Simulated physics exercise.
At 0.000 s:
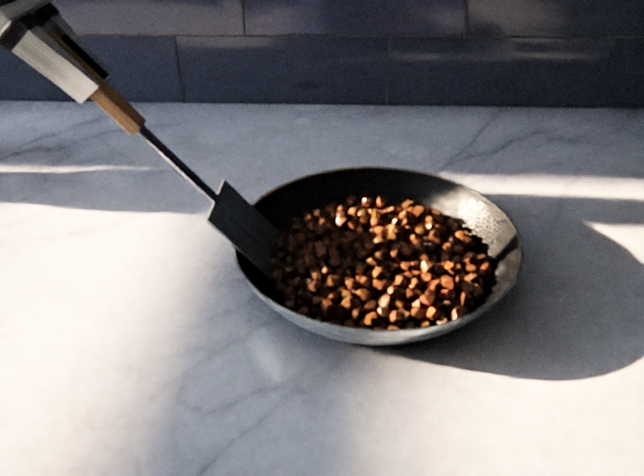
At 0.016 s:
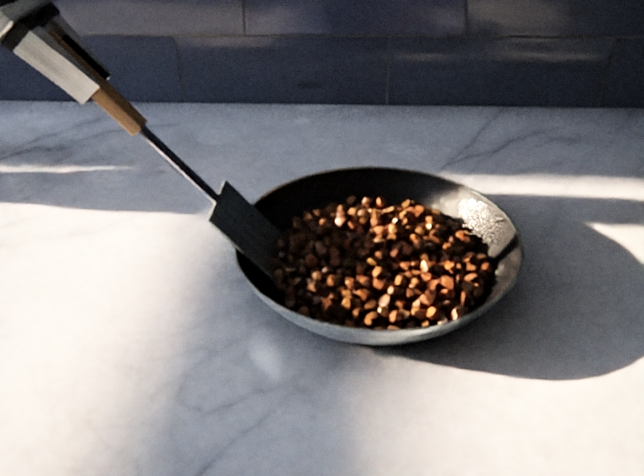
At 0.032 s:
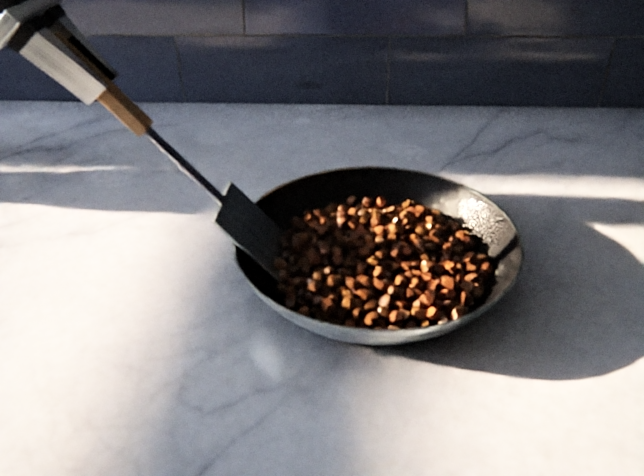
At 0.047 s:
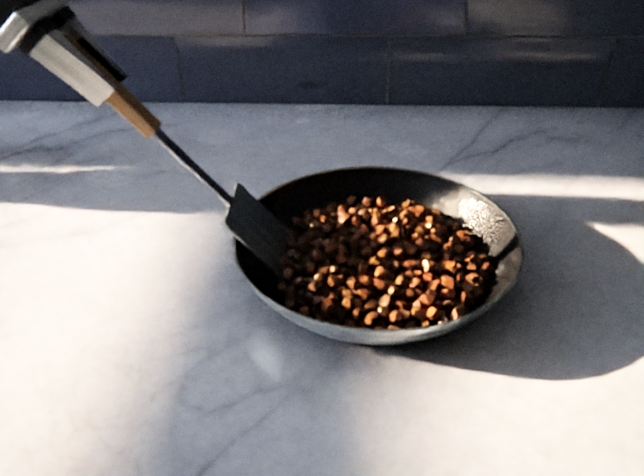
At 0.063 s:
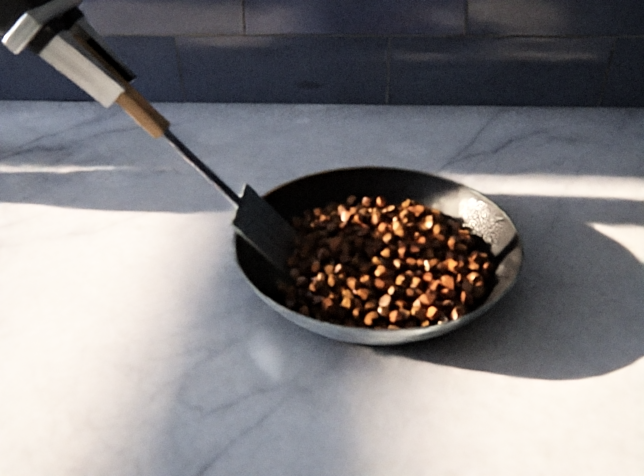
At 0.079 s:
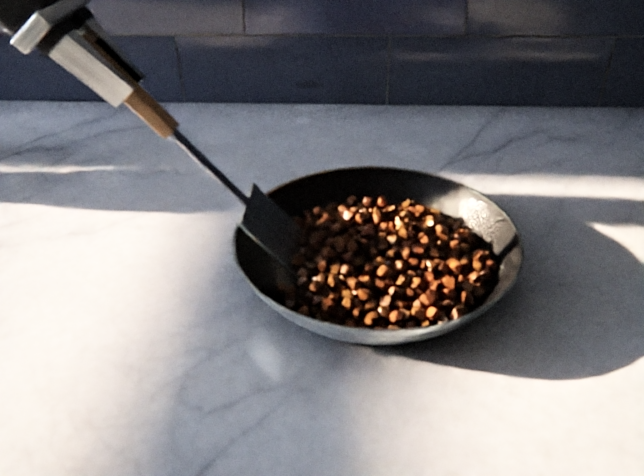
On a sunlit marble counter, a robotic arm slides a dark turner slightly rightward against brown pellets in a shallow frying pan.
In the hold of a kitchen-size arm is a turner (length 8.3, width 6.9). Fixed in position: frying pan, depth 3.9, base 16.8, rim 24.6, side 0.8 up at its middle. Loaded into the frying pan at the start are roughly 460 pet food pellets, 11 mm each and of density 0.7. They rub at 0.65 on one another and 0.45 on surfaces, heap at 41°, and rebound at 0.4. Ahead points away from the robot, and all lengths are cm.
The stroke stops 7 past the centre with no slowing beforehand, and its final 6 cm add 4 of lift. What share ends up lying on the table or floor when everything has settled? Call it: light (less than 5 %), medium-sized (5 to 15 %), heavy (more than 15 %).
It comes out light.
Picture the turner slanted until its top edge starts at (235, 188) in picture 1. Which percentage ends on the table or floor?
Around 5 percent ends up on the table or floor.
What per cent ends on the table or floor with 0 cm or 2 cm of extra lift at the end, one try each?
Roughly 10 % and then 5 %.
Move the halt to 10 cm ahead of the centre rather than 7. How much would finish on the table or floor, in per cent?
My guess would be around 25 per cent.
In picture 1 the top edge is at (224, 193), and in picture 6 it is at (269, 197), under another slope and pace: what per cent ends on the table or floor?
It works out to about 5 %, more or less.
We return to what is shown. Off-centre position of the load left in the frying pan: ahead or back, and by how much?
What stays is shifted forward by around 4.5 cm.
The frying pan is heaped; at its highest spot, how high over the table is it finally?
Top of the heap: Roughly 5.5 cm above the table top.
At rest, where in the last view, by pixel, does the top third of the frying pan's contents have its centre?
The centre sits at about (471, 242).
After 0.19 s, sloping 50°, highest piece 4 above the table; 463 in the frying pan.
After 0.29 s, sloping 50°, highest piece 6 above the table; 459 in the frying pan, 4 on the blade or in flight.
After 0.55 s, sloping 50°, highest piece 5 above the table; 451 in the frying pan, 12 on the table or floor.
After 1.60 s, sloping 50°, highest piece 5 above the table; 450 in the frying pan, 13 on the table or floor.
In the end, 450 in the frying pan, 13 on the table or floor. That is 3 % on the table or floor.
